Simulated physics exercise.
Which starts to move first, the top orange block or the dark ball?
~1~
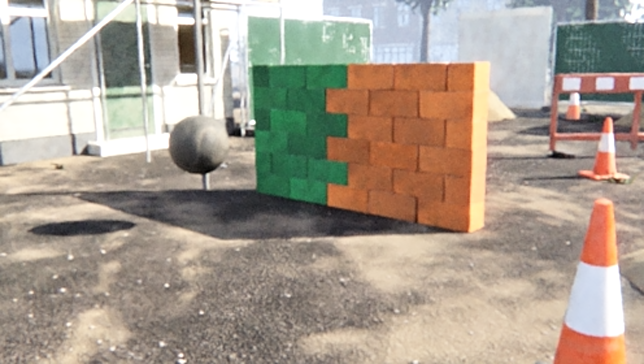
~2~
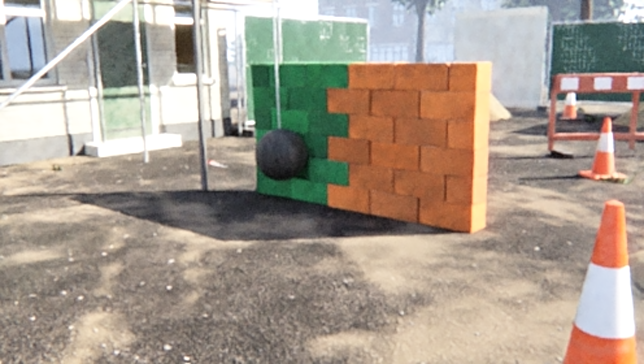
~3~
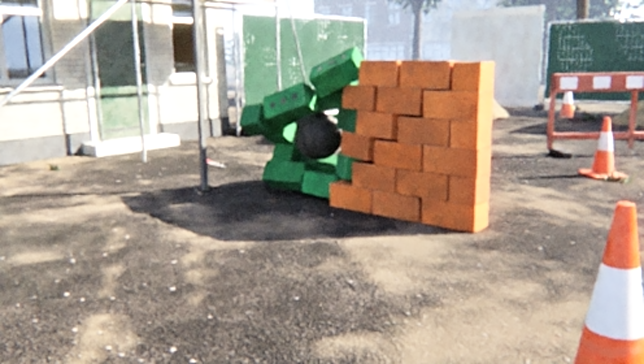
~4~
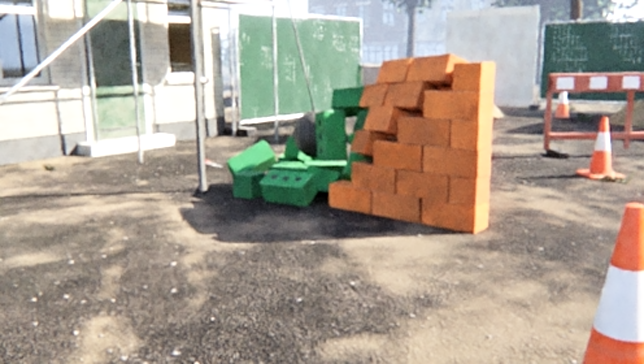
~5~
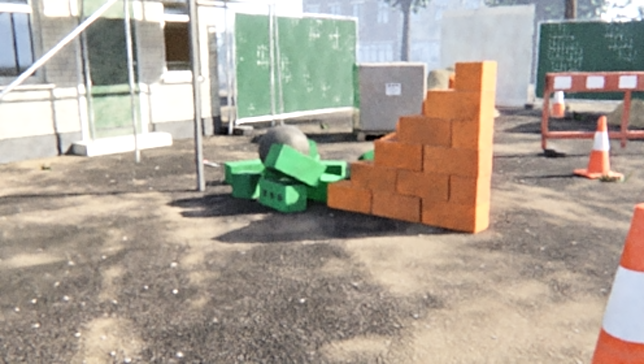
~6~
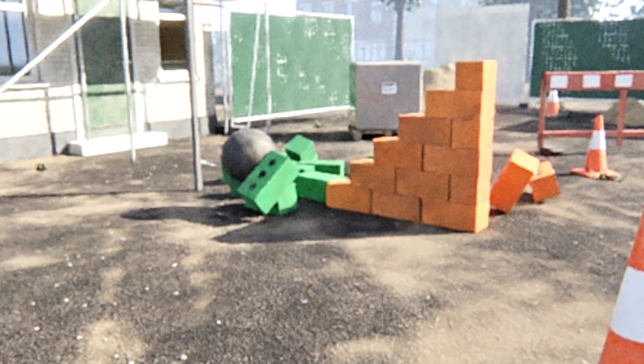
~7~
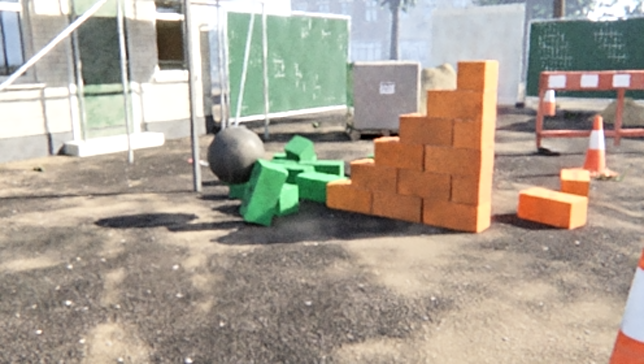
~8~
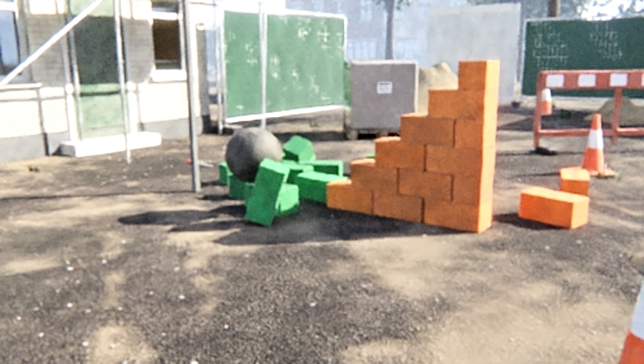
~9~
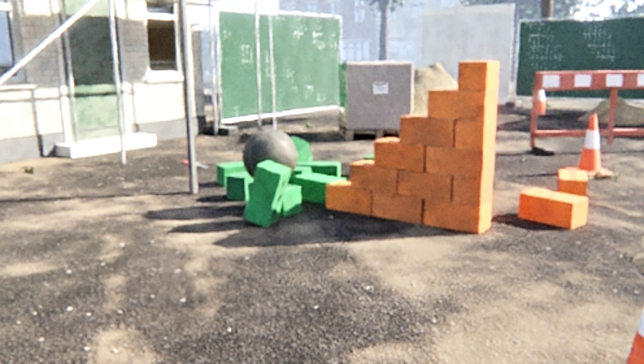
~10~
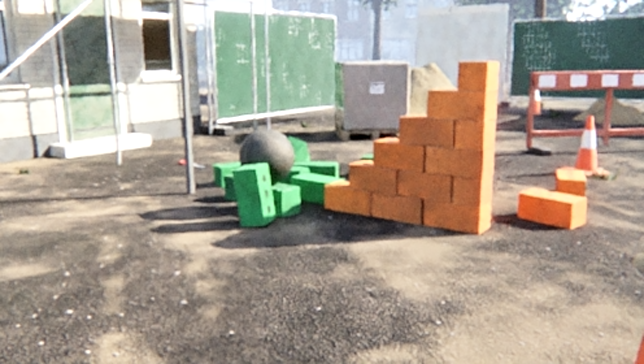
The dark ball moves first, swinging into the green part of the wall, and the top orange block only starts to tip after the green blocks have begun to fall.
